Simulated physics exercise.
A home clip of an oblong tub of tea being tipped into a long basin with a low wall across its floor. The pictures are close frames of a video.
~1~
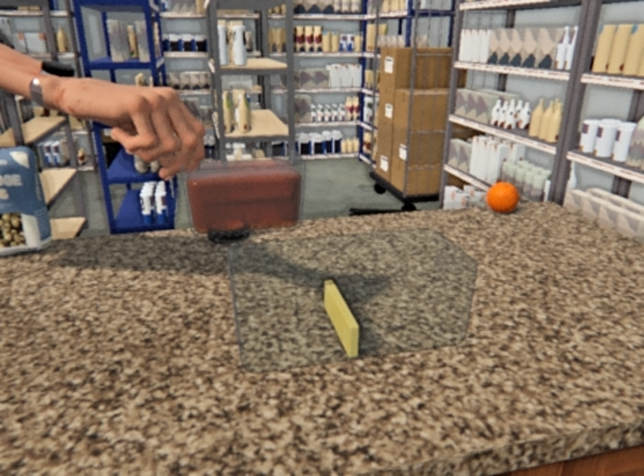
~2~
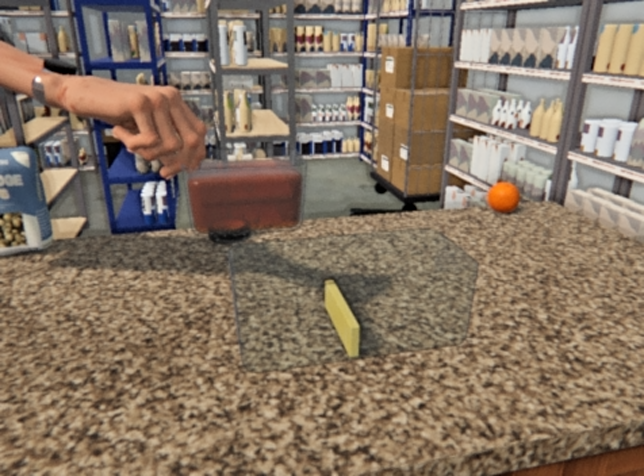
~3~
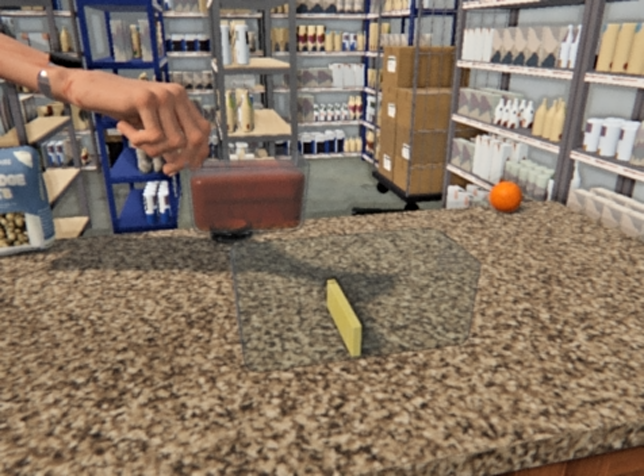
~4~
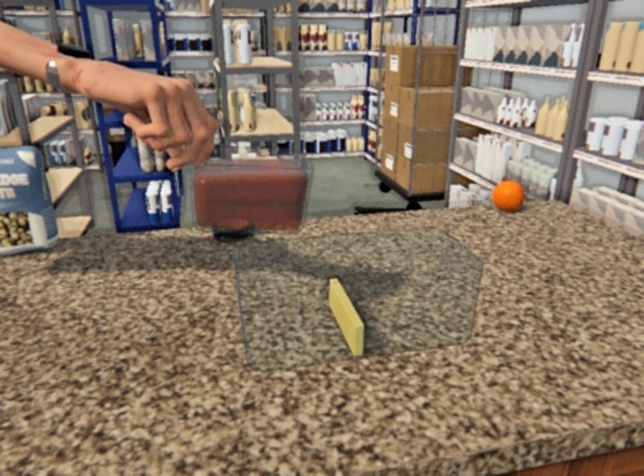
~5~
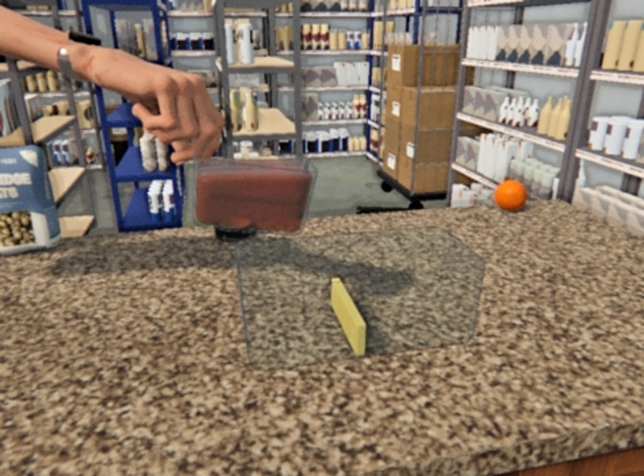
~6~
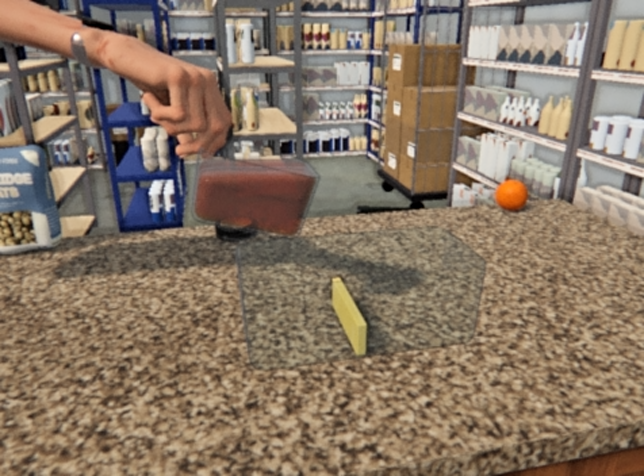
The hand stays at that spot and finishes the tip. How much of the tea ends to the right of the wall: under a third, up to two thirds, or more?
In the end from a third to two thirds is right of the wall.
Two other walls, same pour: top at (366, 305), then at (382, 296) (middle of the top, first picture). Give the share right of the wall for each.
About 15 and 5 per cent.
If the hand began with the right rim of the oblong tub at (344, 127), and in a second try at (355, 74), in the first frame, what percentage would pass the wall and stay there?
Roughly 90 per cent, and 90 per cent.
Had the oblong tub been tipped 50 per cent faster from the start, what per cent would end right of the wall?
Roughly 40 in a hundred.
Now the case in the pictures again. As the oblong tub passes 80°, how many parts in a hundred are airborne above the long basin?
Near 30 %.
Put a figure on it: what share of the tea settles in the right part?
Some 60 per cent.
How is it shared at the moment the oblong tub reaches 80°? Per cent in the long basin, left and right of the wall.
Left about 5, right about 25.
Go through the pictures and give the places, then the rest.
In the first frame, tilt 0°; pouring edge (299, 157); surface from (186, 172) to (296, 166); the long basin's rim runs from (231, 269) to (456, 247); the wall's top is at (340, 303).
In the second frame, tilt 1°; pouring edge (300, 157); surface from (186, 171) to (297, 166).
In the third frame, tilt 3°; pouring edge (303, 159); surface from (189, 170) to (300, 166).
In the fourth frame, tilt 6°; pouring edge (307, 161); surface from (193, 169) to (303, 166).
In the fifth frame, tilt 11°; pouring edge (311, 165); surface from (197, 169) to (307, 166).
In the sixth frame, tilt 16°; pouring edge (313, 171); surface from (198, 169) to (311, 167).
A moment on, the tilt is 80° and 41 per cent is still to pour, 4 is left of the wall and 25 right of it.
Next, the tilt is 111° and 5 per cent is still to pour, 34 is left of the wall and 58 right of it.
Then the tilt is 113° and 0 per cent is still to pour, 41 is left of the wall and 58 right of it.
Later the tilt is 113° and 0 per cent is still to pour, 41 is left of the wall and 58 right of it.
At rest 41 per cent lies left of the wall, 58 right of it and 1 outside.
